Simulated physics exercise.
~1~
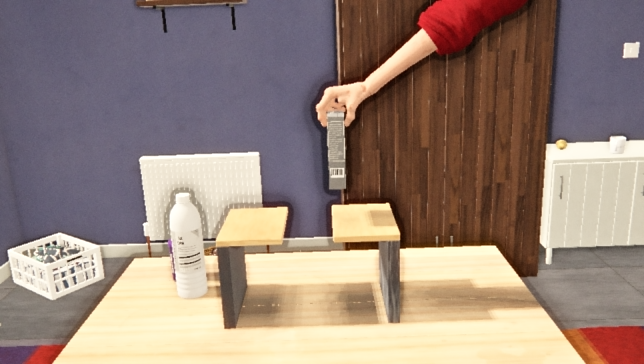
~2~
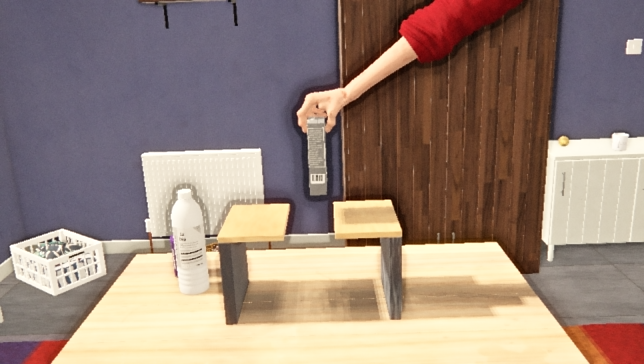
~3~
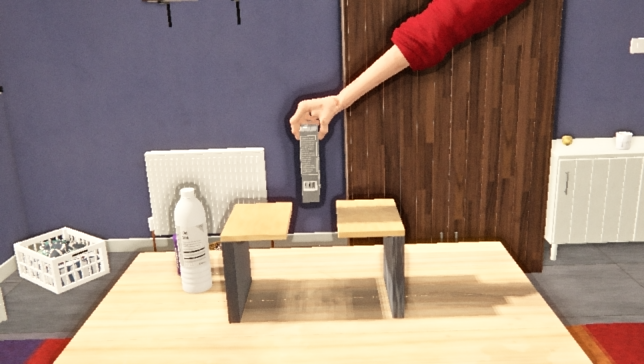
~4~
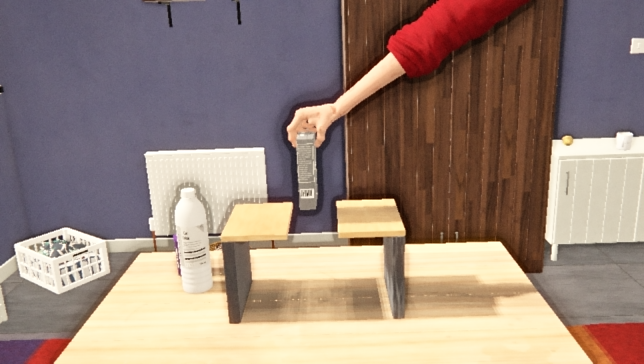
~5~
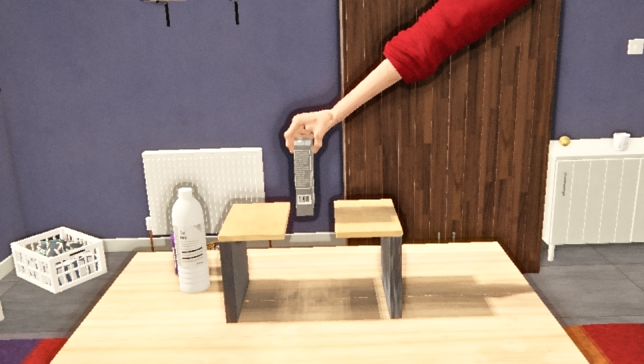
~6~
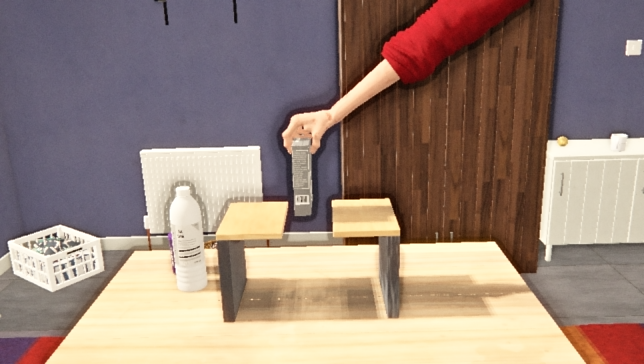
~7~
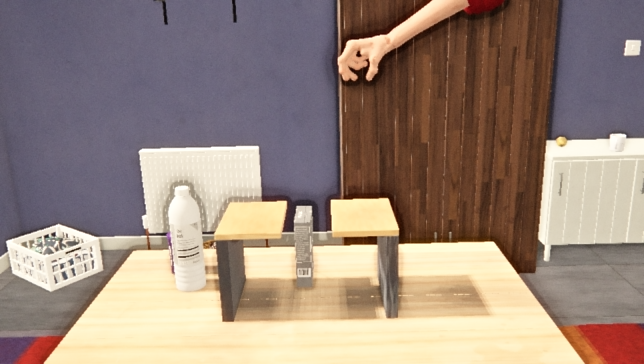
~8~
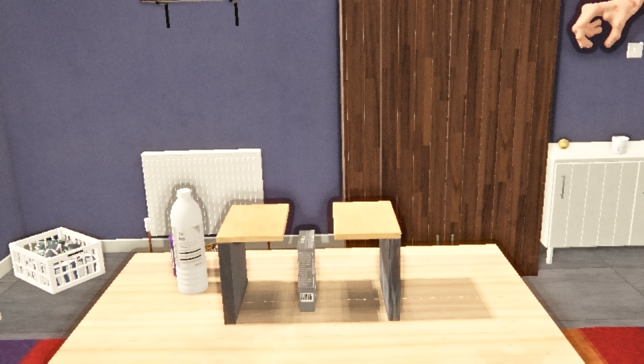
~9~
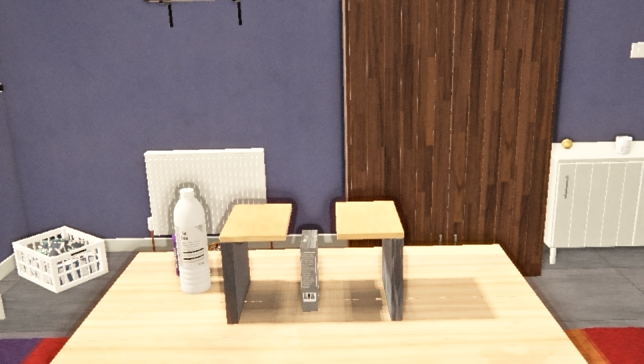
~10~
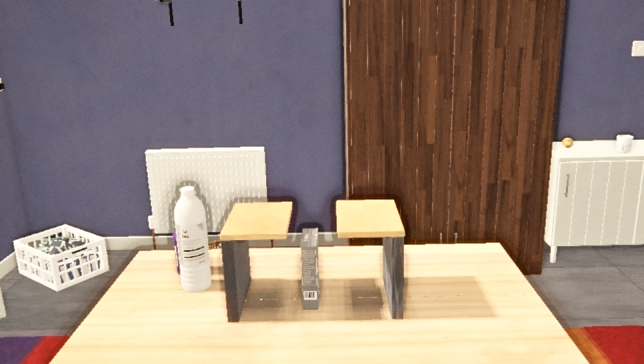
Hand lowering an upright grey packet over a gapped stand, releasing it, the packet dropping through and standing on the table below.
